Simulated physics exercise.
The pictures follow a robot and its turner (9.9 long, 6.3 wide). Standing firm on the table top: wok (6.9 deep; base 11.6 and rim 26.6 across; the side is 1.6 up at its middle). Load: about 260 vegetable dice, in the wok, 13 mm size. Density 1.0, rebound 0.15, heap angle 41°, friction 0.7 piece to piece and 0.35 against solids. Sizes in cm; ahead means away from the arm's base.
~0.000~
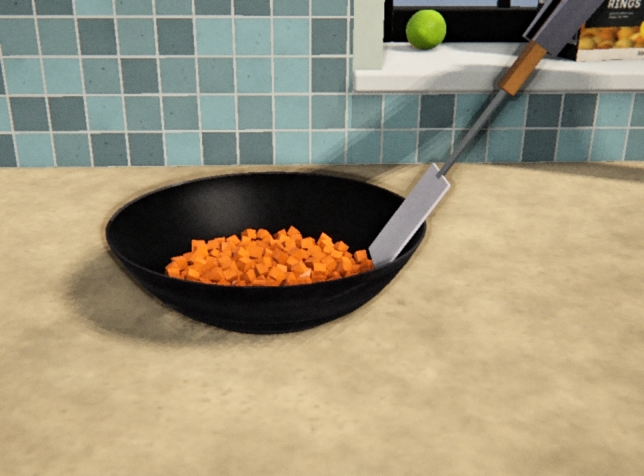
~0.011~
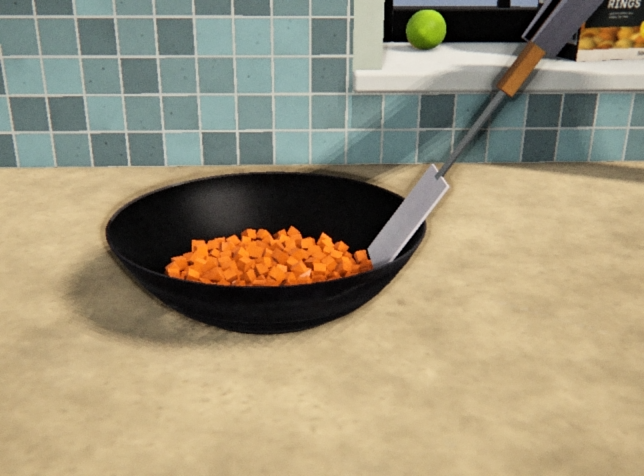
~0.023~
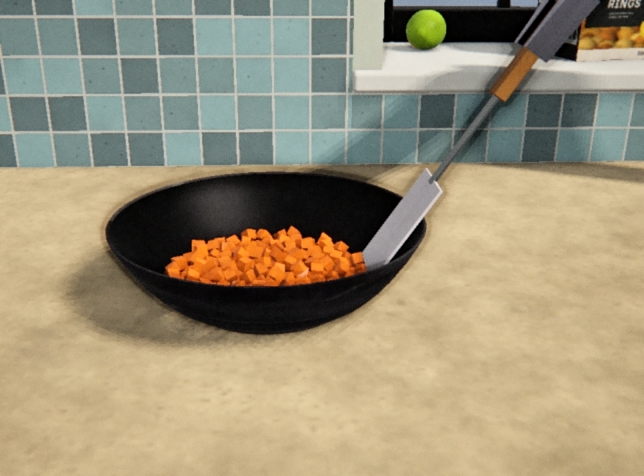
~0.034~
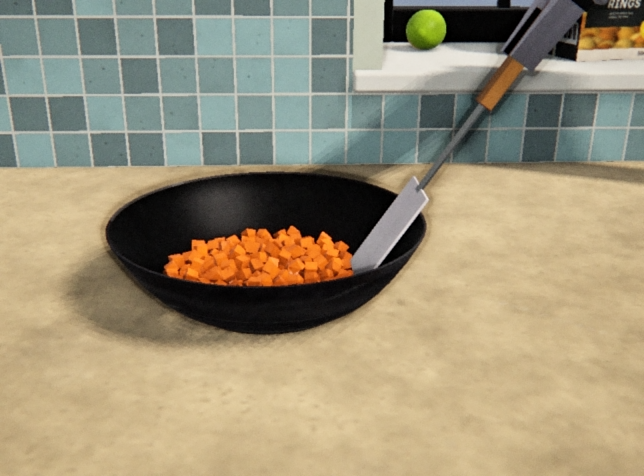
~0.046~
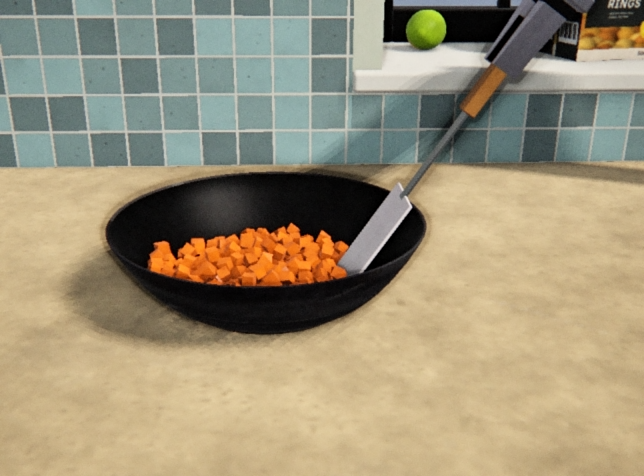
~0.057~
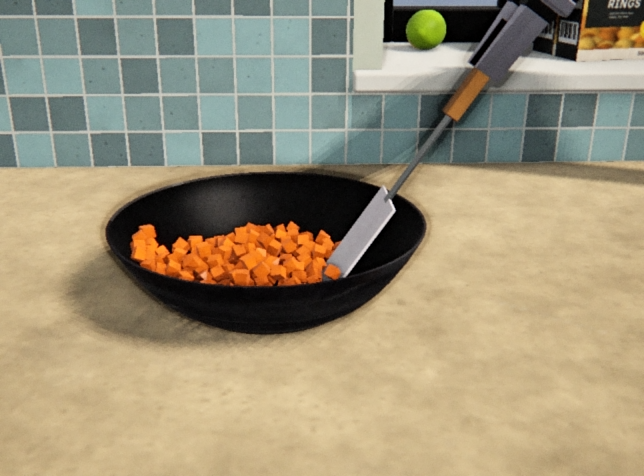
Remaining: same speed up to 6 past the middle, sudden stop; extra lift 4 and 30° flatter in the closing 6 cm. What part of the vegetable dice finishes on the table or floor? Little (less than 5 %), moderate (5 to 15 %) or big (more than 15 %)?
Share on the table or floor: Moderate (5 to 15 %).
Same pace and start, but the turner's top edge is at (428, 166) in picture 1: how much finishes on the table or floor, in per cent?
Some 10 per cent.
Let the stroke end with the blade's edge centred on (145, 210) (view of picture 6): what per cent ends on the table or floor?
Some 40 per cent.
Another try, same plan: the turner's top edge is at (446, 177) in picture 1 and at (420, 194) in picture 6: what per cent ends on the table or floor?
About 0 per cent.
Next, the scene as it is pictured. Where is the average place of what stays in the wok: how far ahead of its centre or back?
Some 4.5 cm ahead.
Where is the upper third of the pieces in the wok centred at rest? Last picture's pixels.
Around (170, 257).
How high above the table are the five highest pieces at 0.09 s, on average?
About 9 cm.
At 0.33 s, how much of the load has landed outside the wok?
Some 4 per cent.
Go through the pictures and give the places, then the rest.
In the first picture, turner top edge at (441, 174), sloping 56°; upper third of the load around (261, 267), from x 170 to 370, top at y 235; 258 in the wok.
In the second picture, turner top edge at (440, 175), sloping 56°; upper third of the load around (261, 267), from x 170 to 365, top at y 235.
In the third picture, turner top edge at (434, 179), sloping 56°; upper third of the load around (258, 267), from x 170 to 365, top at y 235.
In the fourth picture, turner top edge at (421, 187), sloping 56°; upper third of the load around (259, 264), from x 170 to 355, top at y 235.
In the fifth picture, turner top edge at (405, 194), sloping 56°; upper third of the load around (247, 263), from x 155 to 355, top at y 230.
In the sixth picture, turner top edge at (389, 197), sloping 56°; upper third of the load around (233, 259), from x 140 to 355, top at y 230; 258 in the wok.
After 0.09 s, sloping 56°, highest piece 9 above the table; 257 in the wok, 1 on the blade or in flight.
After 0.11 s, sloping 46°, highest piece 13 above the table; 249 in the wok, 9 on the blade or in flight.
After 0.33 s, sloping 26°, highest piece 13 above the table; 234 in the wok, 9 on the table or floor, 15 on the blade or in flight.
After 1.38 s, sloping 26°, highest piece 6 above the table; 234 in the wok, 24 on the table or floor.
At rest, 234 in the wok, 24 on the table or floor. That is 9 % on the table or floor.
